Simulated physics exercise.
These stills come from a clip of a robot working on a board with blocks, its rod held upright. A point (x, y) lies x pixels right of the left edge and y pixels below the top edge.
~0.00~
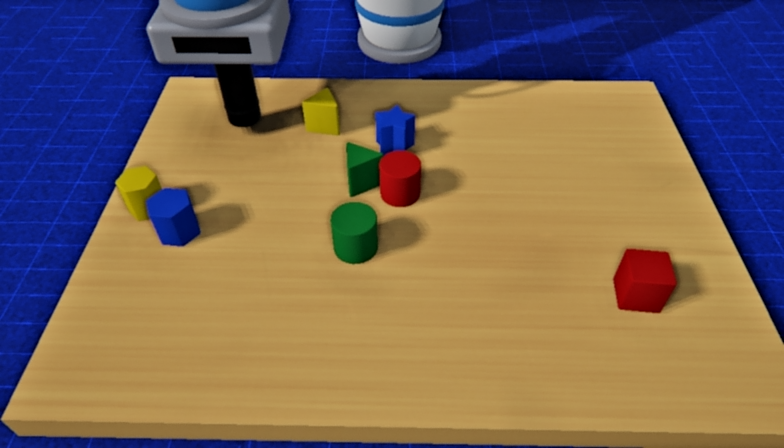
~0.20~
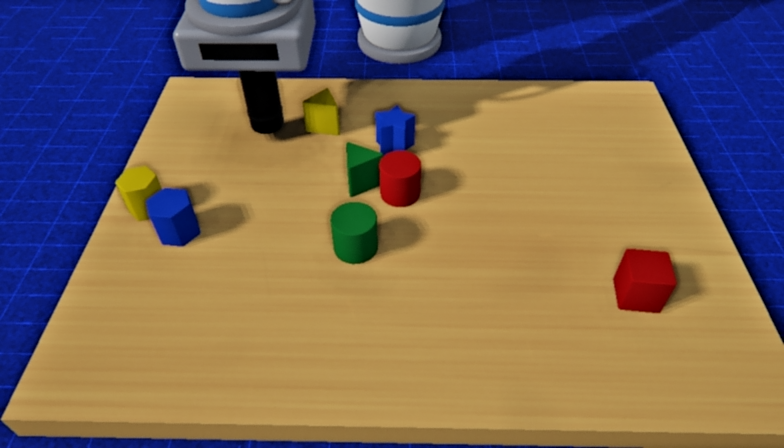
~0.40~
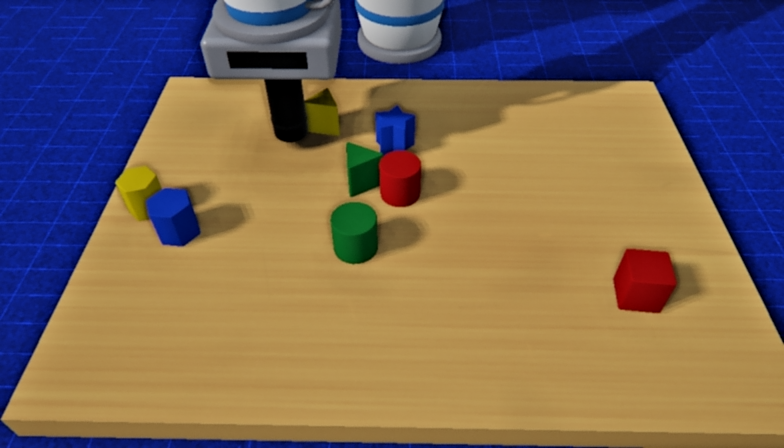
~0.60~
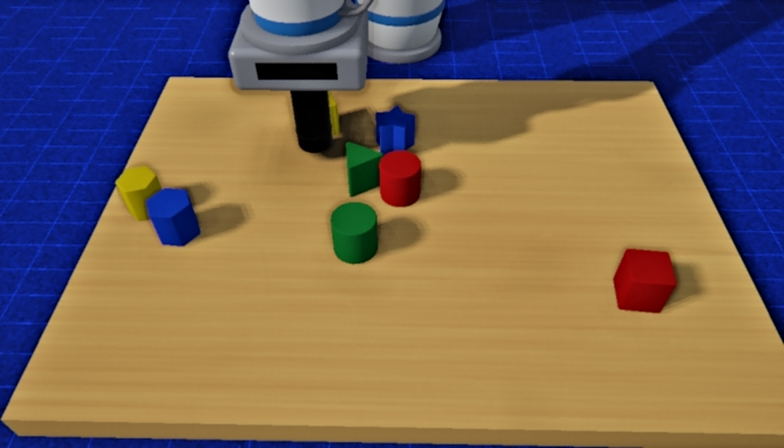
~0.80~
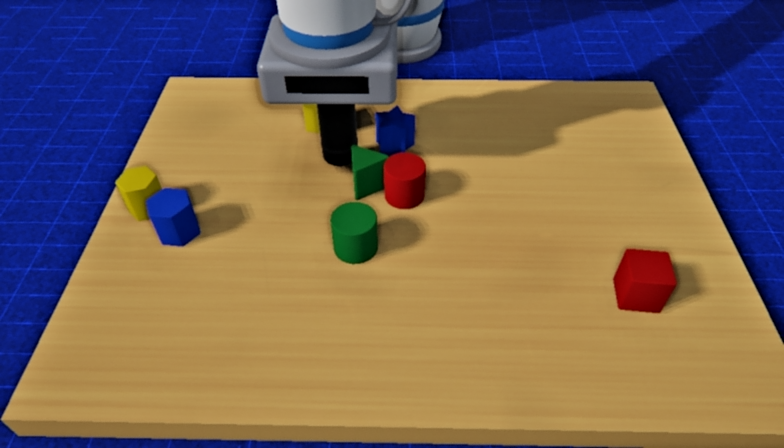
On a wooden board, a robot's black rod moves right and nudges the green triangle.
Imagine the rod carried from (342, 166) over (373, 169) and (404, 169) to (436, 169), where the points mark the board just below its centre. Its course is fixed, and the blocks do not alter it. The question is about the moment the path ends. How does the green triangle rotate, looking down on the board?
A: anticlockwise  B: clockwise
Choice B: Clockwise.
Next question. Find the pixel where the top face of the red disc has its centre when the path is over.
I predict (432, 182).
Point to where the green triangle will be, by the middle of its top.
Pixel (397, 165).
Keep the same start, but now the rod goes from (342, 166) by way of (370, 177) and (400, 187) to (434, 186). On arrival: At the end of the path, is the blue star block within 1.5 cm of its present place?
Answer: Yes.
What follows on the original path. Halfway along, rod at (389, 158); green triangle at (395, 164), turned 50° clockwise; red disc at (432, 182).
At the end, rod at (436, 158); green triangle at (397, 165), turned 65° clockwise; blue star block still; red disc at (432, 182).
